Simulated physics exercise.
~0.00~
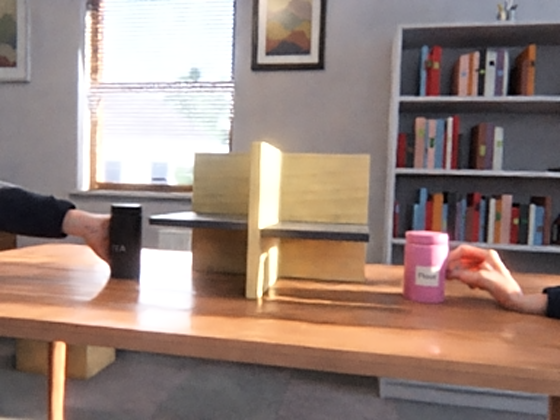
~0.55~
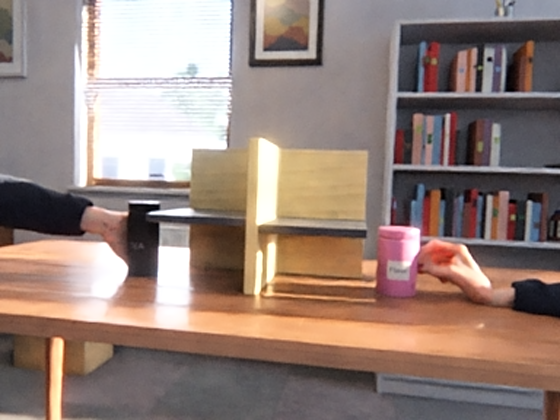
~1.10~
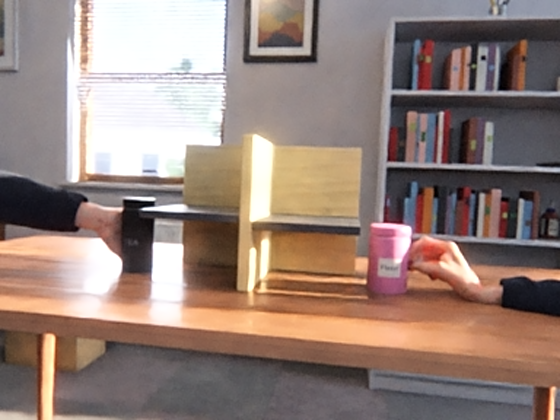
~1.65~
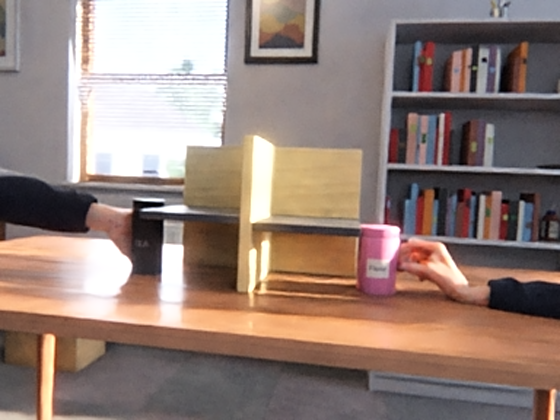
Two hands slowly slid a black jar from the left and a pink jar from the right across a wooden table toward a stand with low shelves, until both jars caught against the shelf edges and stopped there, still upright.
